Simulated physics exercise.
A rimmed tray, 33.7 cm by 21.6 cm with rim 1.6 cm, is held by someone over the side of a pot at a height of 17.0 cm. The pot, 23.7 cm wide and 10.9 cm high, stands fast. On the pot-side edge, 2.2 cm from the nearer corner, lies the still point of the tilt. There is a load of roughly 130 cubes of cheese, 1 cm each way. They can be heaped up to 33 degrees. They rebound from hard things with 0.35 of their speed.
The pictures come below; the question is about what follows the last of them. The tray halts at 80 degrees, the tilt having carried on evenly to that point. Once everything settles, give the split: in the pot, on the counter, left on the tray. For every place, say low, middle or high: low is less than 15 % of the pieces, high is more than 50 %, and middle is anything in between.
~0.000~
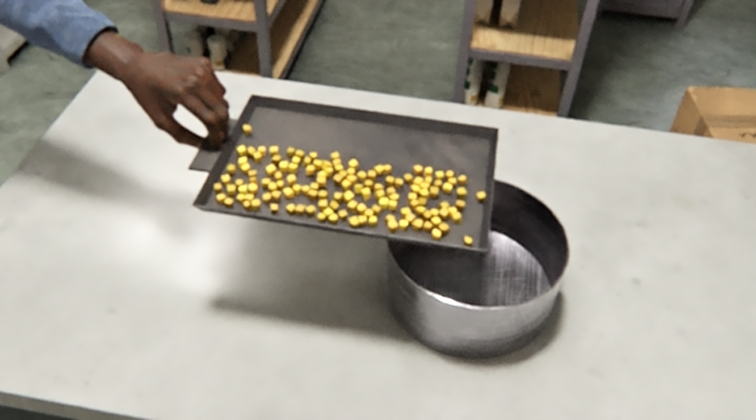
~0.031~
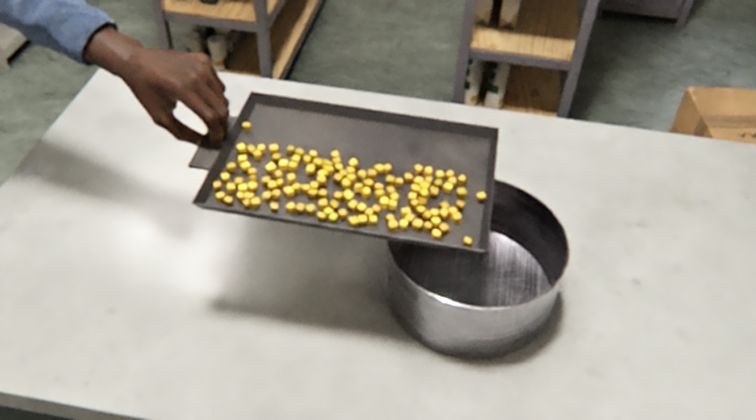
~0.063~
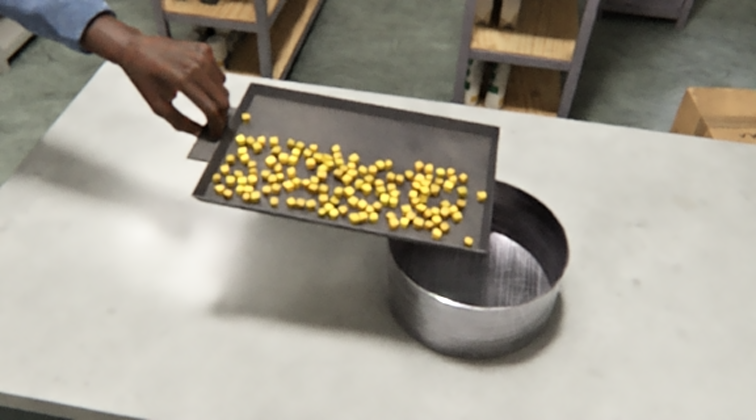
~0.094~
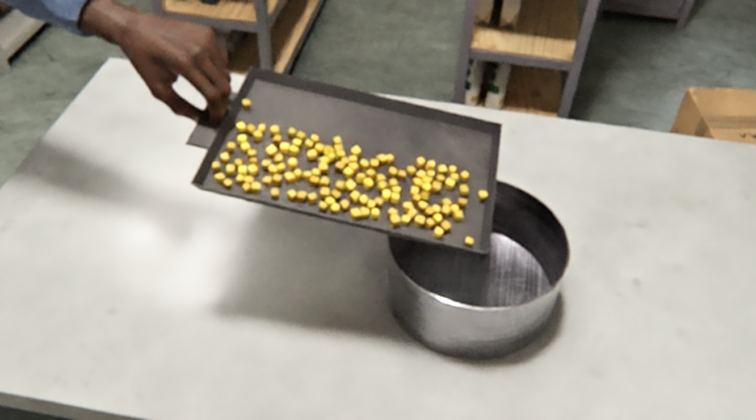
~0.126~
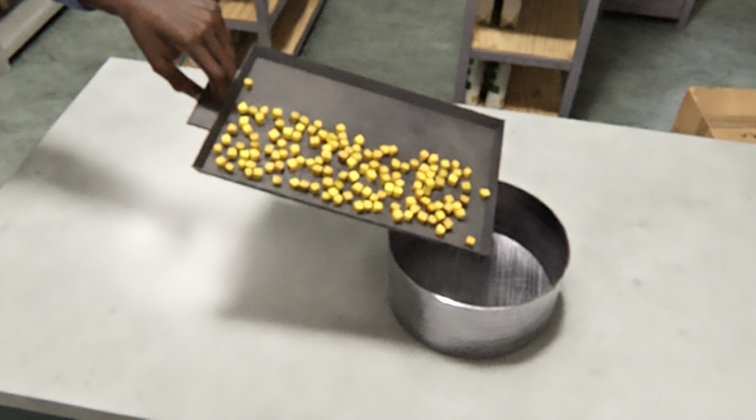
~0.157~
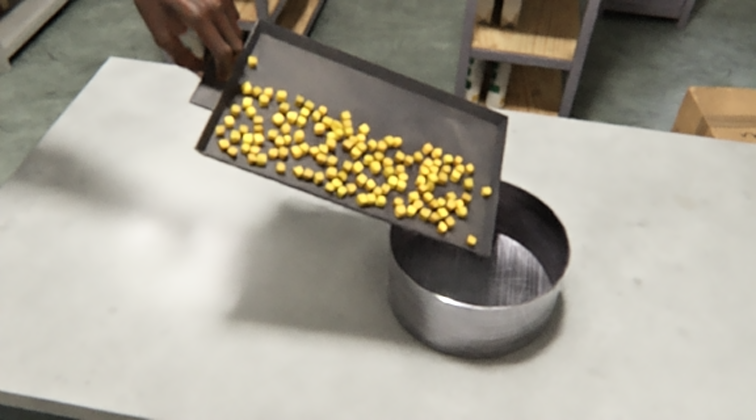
Here is the split: Pot: Middle; counter: High; tray: Low.
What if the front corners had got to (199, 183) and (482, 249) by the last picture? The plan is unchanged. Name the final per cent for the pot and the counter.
Pot 15 % / counter 85 %.
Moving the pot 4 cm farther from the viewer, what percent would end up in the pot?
In that setup it would come to near 5 per cent.
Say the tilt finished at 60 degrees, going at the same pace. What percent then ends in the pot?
Estimate: Roughly 30 percent.
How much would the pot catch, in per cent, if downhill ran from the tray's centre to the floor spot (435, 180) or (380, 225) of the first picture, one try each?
Near 70 and 10 percent, in that order.
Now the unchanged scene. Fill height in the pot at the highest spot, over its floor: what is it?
Roughly 1.0 centimetres.
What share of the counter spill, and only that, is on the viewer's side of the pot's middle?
Near 100 in a hundred.
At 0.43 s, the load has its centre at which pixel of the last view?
Near (457, 158).
After 0.32 s, tilt 51 degrees; the tray holds 100 %, the pot 0 %.
After 0.43 s, tilt 72 degrees; the tray holds 100 %, the pot 0 %.
Then, at 0.68 s, tilt 80 degrees; the tray holds 0 %, the pot 30 %.
At rest (1.8 s), pot 30 %, counter 70 %, tray 0 %.
